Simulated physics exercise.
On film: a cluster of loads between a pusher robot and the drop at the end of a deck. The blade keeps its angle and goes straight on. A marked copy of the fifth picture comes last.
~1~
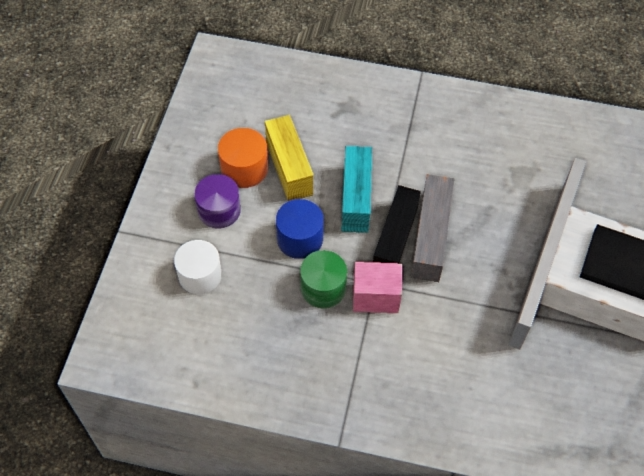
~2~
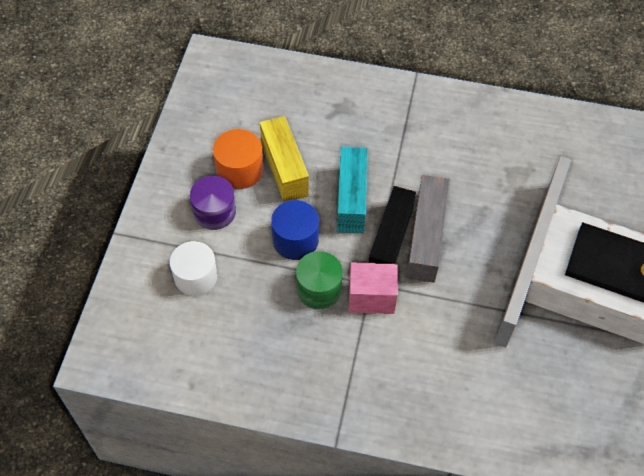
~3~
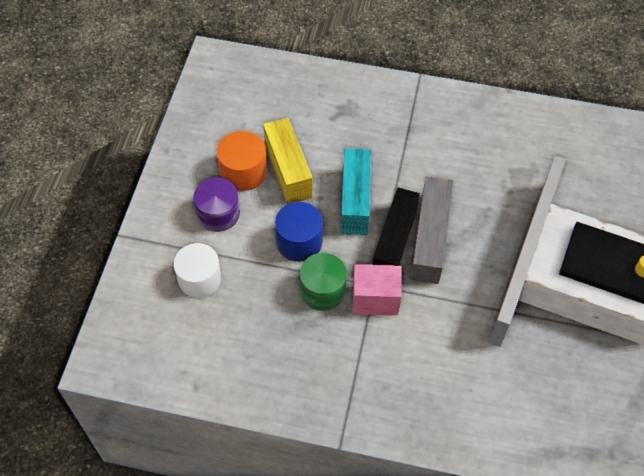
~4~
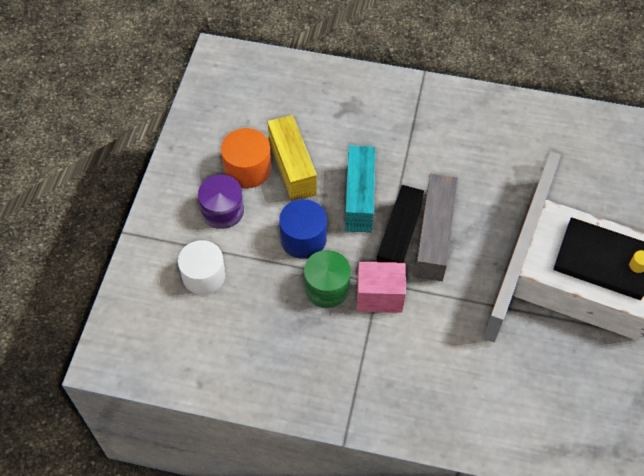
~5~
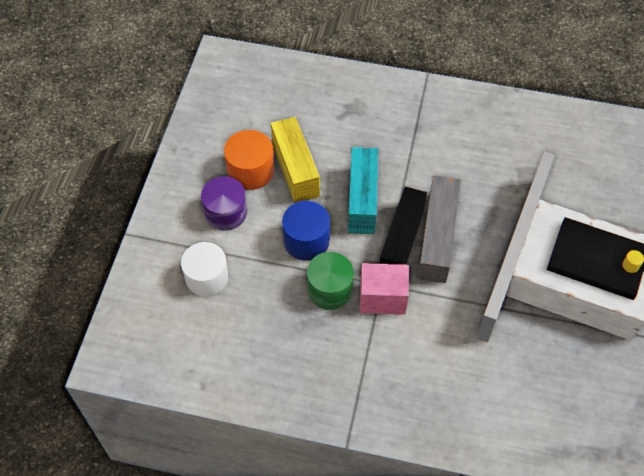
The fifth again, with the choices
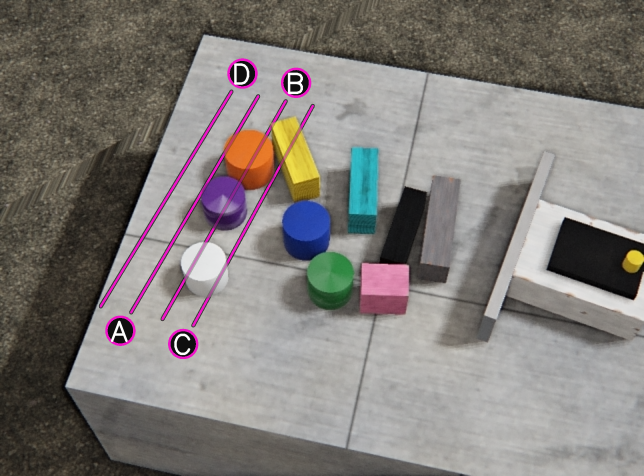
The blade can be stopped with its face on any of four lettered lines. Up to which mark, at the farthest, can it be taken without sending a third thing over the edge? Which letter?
The farthest such stop is B.
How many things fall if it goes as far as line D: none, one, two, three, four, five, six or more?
Six or more.
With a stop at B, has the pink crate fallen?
By then, no.
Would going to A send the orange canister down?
Yes.
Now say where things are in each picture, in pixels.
In the first frame, pink crate (377, 288); yellow stick (289, 158); purple canister (218, 202).
In the second frame, robot (610, 259); turquoise stick (352, 190).
In the third frame, robot (604, 259); orange canister (242, 161).
In the fourth frame, robot (599, 254); blue canister (303, 229).
In the fifth frame, robot (592, 254); black stick (403, 233); pink crate (384, 290); yellow stick (295, 160).
On the marked copy, A at (199, 197); B at (228, 202); C at (257, 208); D at (171, 191).
Following B. Soon after the start, robot (482, 233); green canister (310, 274); pink crate (358, 277).
Later, robot (375, 213); orange canister (201, 140); purple canister (191, 187).
In the end, robot (293, 198); purple canister over the edge; orange canister over the edge; two fallen.
As for the rest, A drops four; C is within the limit but short; D drops six.
